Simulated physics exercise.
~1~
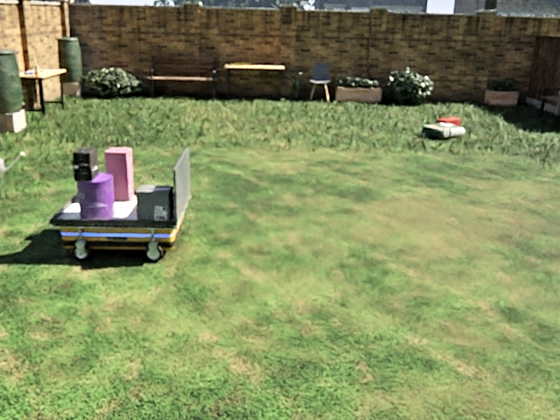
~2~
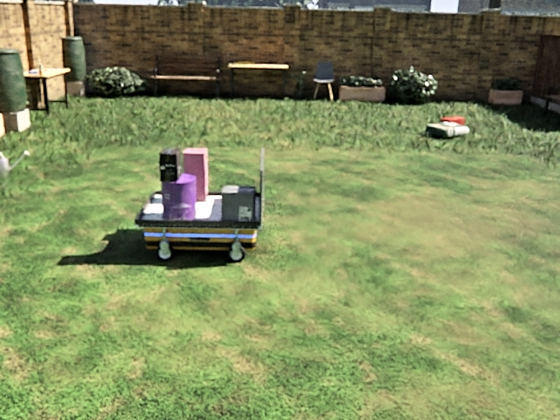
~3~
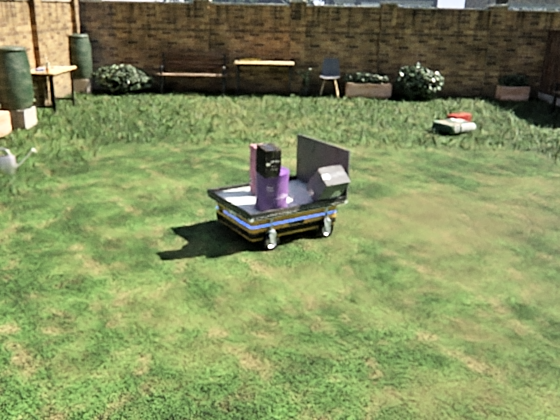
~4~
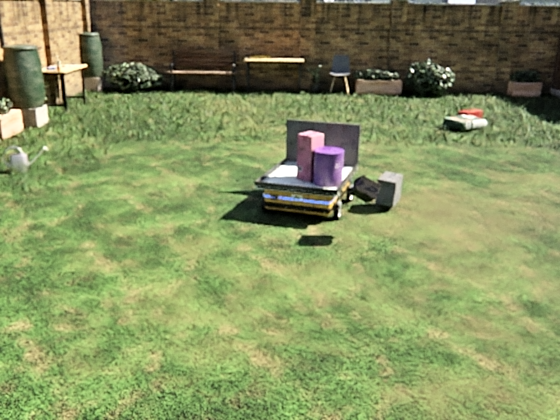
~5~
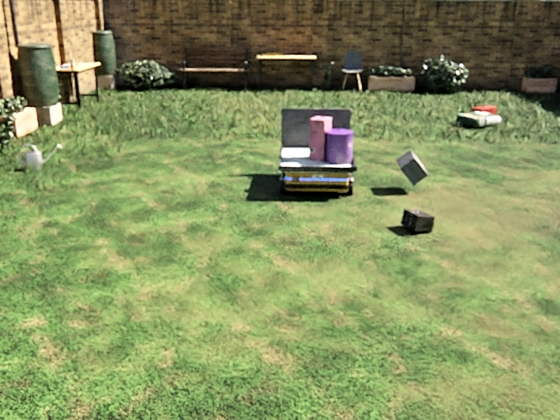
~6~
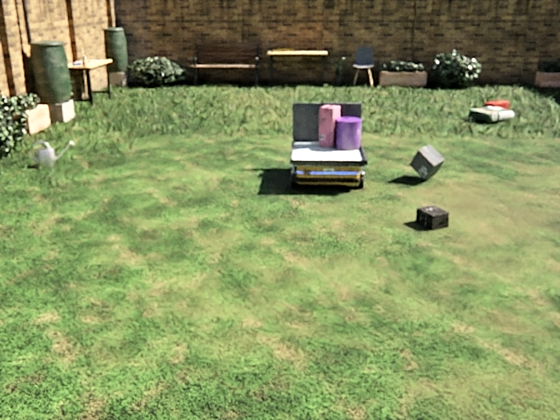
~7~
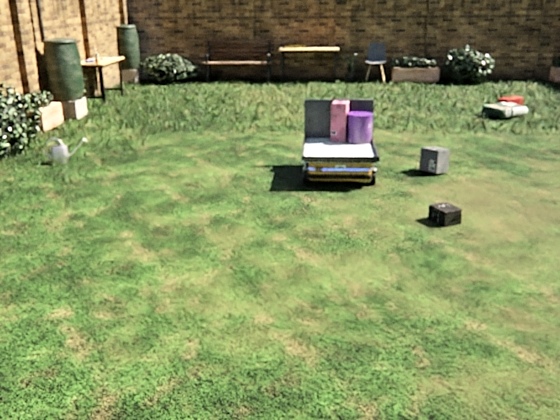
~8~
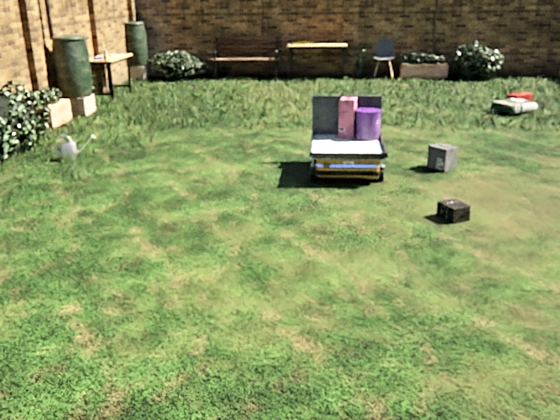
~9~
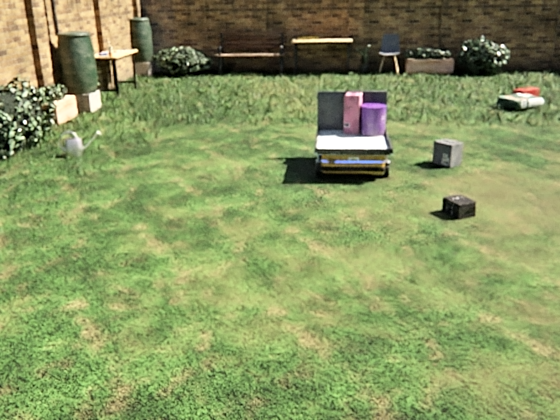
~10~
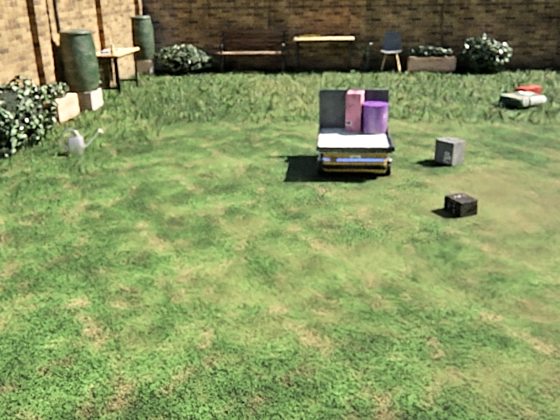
A cart turns away across the grass, spilling grey and black boxes before stopping.
